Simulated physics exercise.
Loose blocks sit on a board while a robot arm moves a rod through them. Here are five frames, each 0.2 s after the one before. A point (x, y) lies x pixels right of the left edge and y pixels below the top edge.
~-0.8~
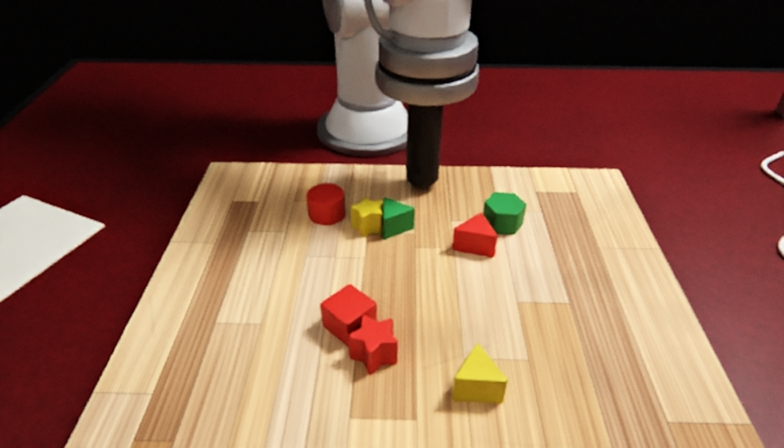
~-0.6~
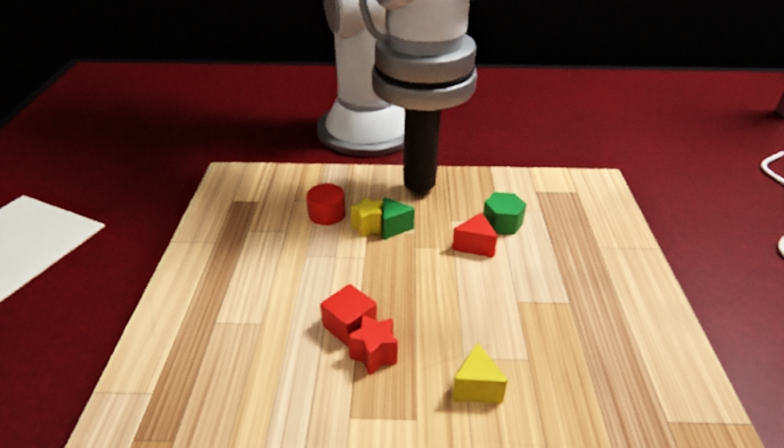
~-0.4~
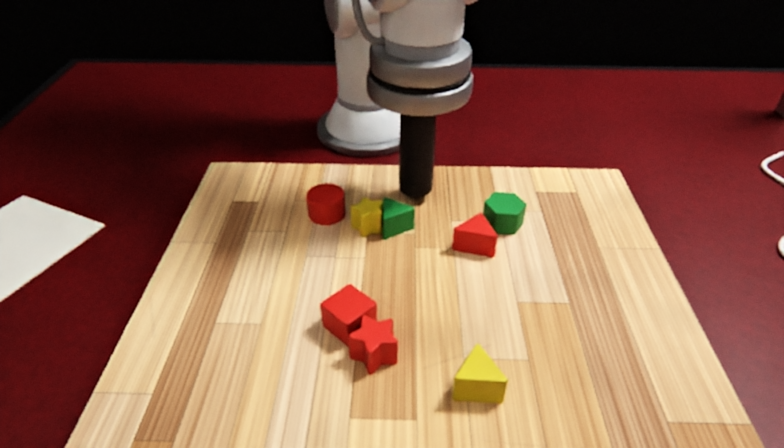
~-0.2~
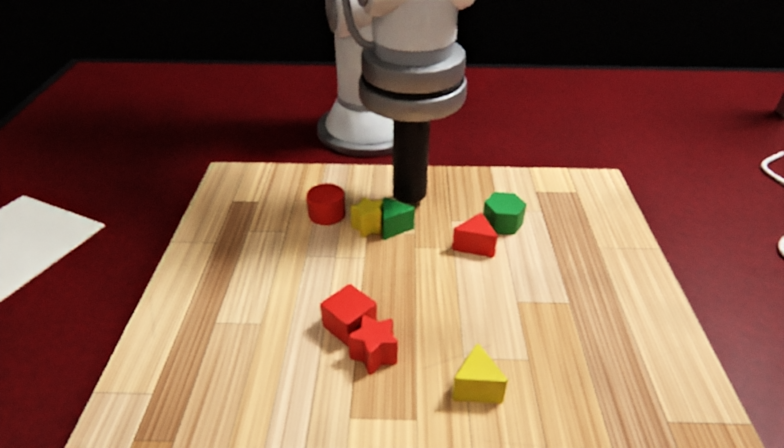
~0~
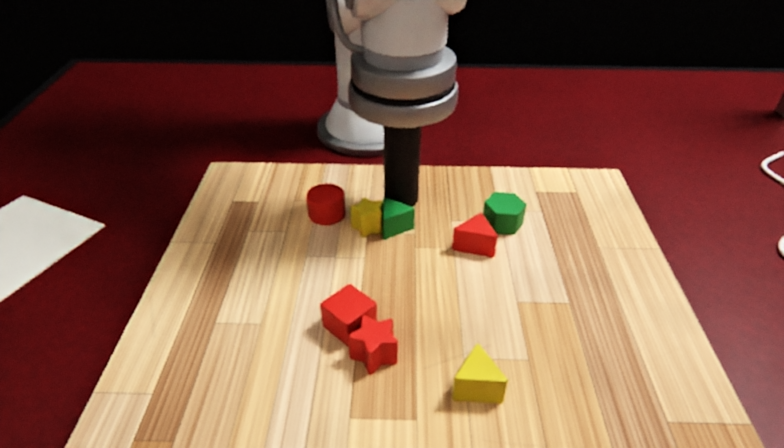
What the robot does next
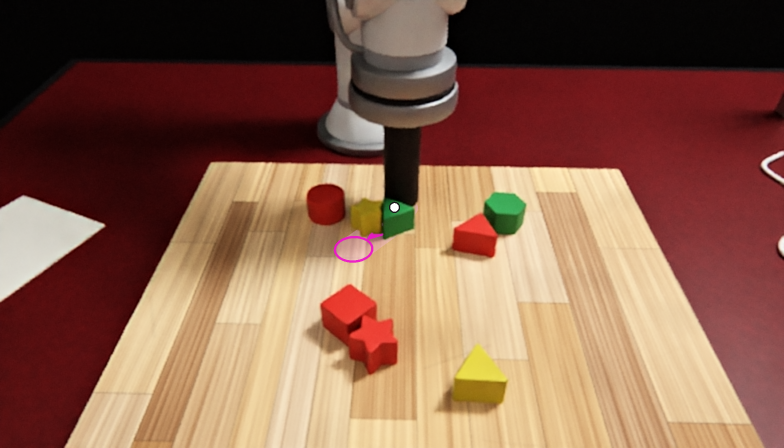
On a wooden board scattered with red, yellow and green blocks, a robot arm moved its black rod a short way left and slightly nearer, up to the green triangle, while the blocks stayed still.
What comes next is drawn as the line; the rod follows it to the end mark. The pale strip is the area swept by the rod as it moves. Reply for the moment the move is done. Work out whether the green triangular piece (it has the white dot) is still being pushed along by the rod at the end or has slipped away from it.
The block lies off to the side or behind.
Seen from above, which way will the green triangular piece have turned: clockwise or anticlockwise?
Twists anticlockwise.
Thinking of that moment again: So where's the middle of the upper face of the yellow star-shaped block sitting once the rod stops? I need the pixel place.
It should be at (325, 219) by then.
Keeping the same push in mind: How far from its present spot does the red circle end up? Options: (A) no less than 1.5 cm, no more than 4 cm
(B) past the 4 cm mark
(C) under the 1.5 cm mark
C.
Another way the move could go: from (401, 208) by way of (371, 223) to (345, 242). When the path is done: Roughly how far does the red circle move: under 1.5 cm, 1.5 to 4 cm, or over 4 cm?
My estimate: Under 1.5 cm.
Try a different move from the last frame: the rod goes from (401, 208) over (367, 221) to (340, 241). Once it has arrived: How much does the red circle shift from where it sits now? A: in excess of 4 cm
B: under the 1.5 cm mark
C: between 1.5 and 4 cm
I choose B.
Path on the board, from (401, 208) through (382, 229) to (354, 249); the dot is on the green triangular piece.
On the path given first. Halfway along, rod at (381, 222); yellow star-shaped block at (346, 215), turned 35° clockwise; green triangular piece at (388, 227), turned 55° anticlockwise.
At the end, rod at (353, 241); red circle in place; yellow star-shaped block at (325, 219), turned 95° clockwise; green triangular piece at (387, 234), turned 75° anticlockwise.
